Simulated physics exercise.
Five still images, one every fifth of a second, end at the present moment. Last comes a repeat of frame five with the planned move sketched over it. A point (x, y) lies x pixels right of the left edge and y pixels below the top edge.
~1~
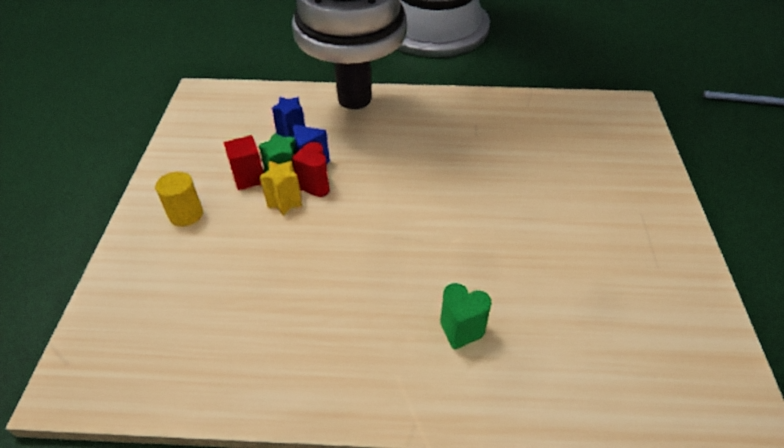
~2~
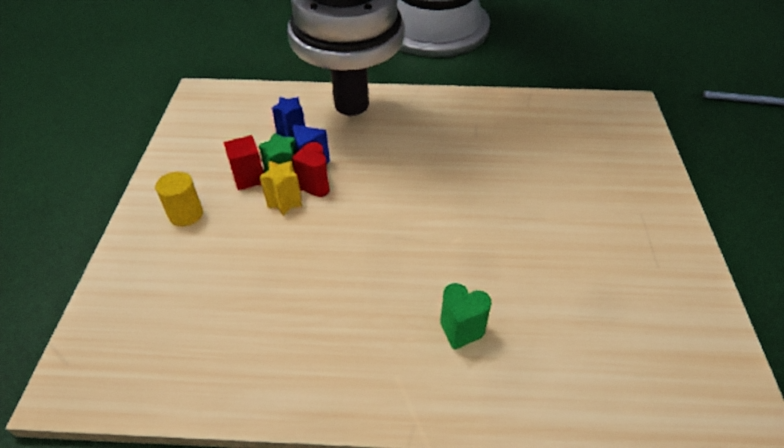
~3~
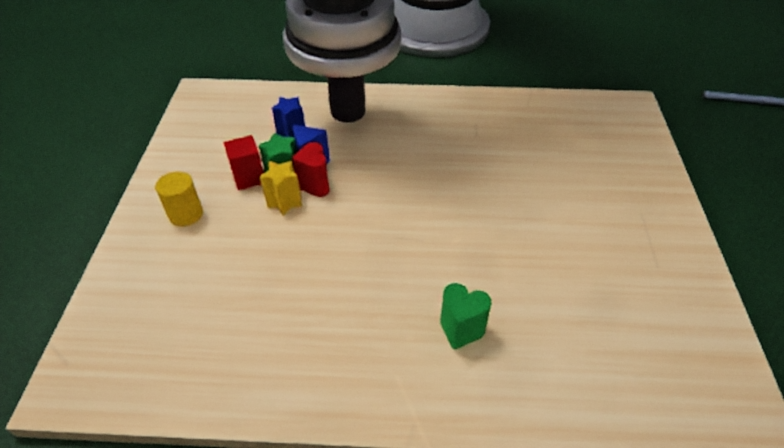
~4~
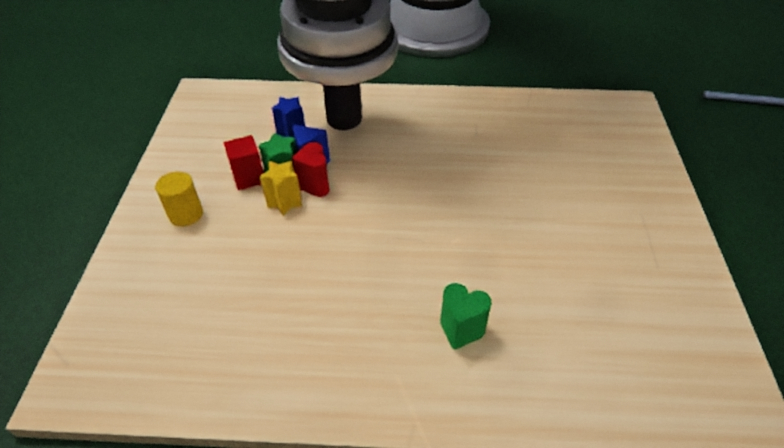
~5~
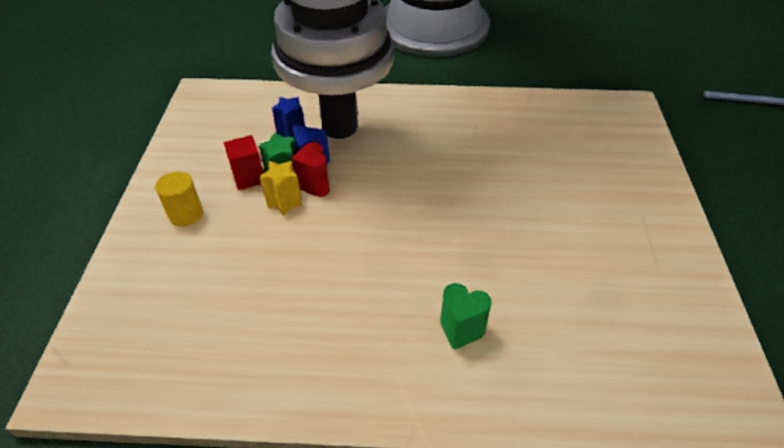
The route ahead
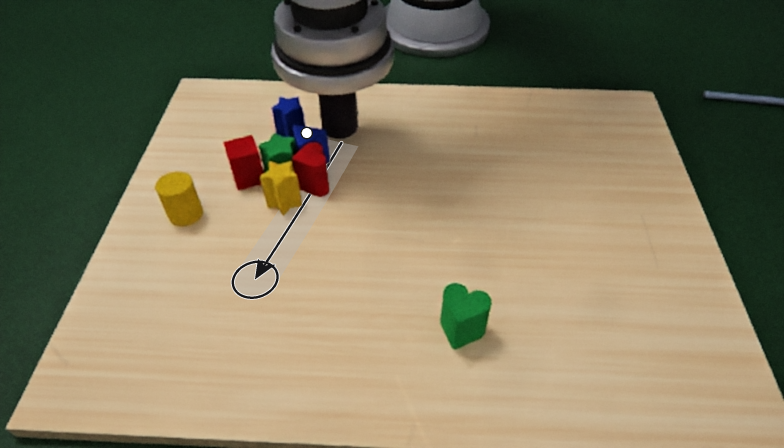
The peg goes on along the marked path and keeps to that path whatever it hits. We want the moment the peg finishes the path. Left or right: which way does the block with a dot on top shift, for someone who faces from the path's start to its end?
Picture yourself facing from the start of the path to its end: The block with a dot on top moves off to your right.
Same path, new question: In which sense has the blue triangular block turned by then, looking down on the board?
If we look at it from overhead, the blue triangular block pivots clockwise.
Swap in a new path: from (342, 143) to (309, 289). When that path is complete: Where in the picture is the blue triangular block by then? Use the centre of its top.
Its top centre is at about (298, 152).
The drawn path runs straight from (342, 143) to (255, 279); the dot is on the blue triangular block.
On the path given first. One third of the way, peg (315, 168); red square (227, 147); green star-shaped block (258, 152), turned 40° clockwise; yellow star-shaped block (271, 178), turned 15° clockwise; blue triangular block (283, 160), turned 55° clockwise; red heart (304, 180), turned 70° anticlockwise.
Two thirds of the way, peg (286, 213); red square (226, 147); green star-shaped block (257, 152), turned 45° clockwise; yellow star-shaped block (240, 195), turned 25° clockwise; blue triangular block (262, 175), turned 90° clockwise; red heart (281, 223), turned 80° anticlockwise.
At the end, peg (251, 265); red square (226, 147); green star-shaped block (257, 152), turned 45° clockwise; yellow star-shaped block (240, 195), turned 25° clockwise; blue triangular block (262, 175), turned 90° clockwise; red heart (263, 275), turned 110° anticlockwise.
